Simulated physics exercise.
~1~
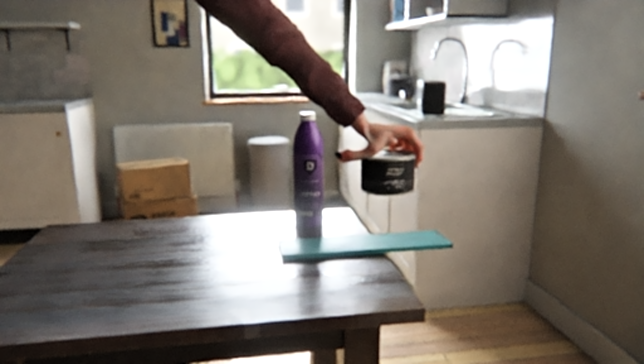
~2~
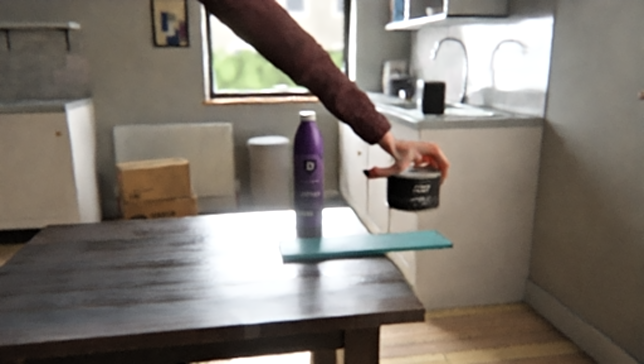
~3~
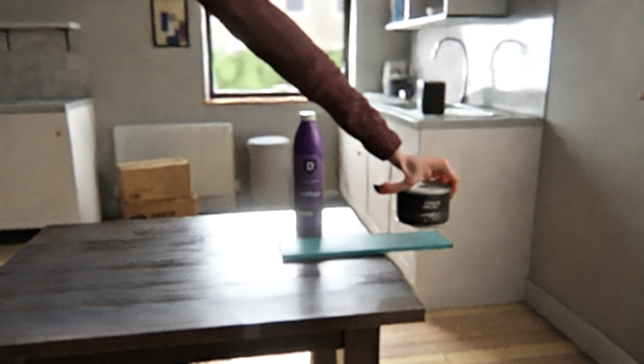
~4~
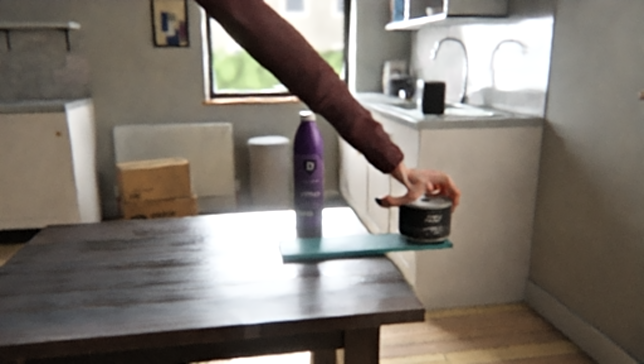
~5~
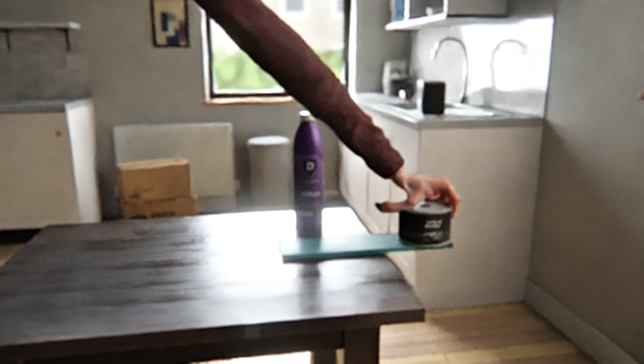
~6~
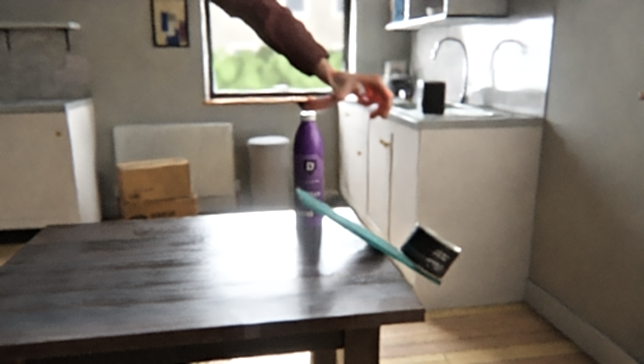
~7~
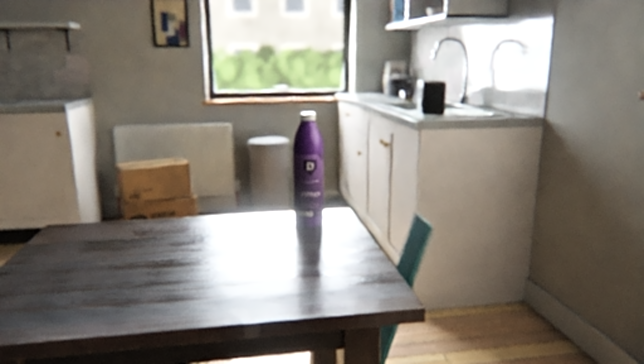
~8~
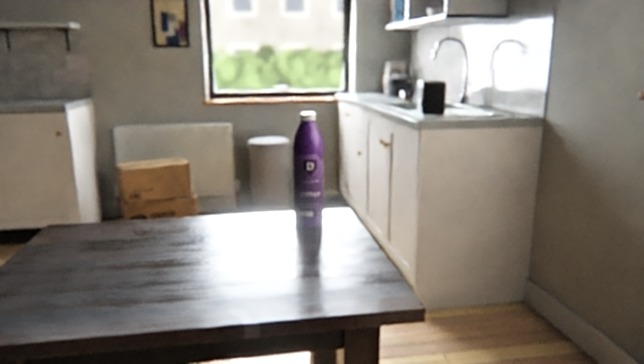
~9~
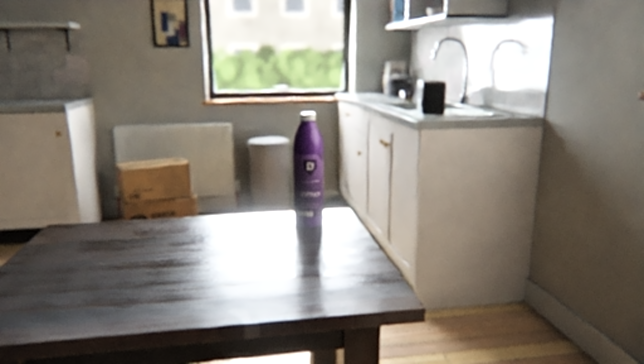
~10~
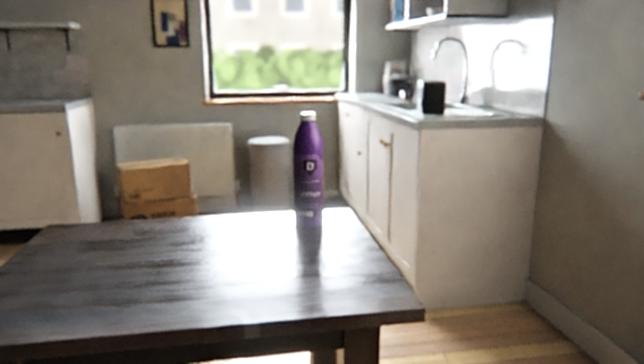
In a kitchen, a hand releases a black tub, tipping a turquoise plank off the table.
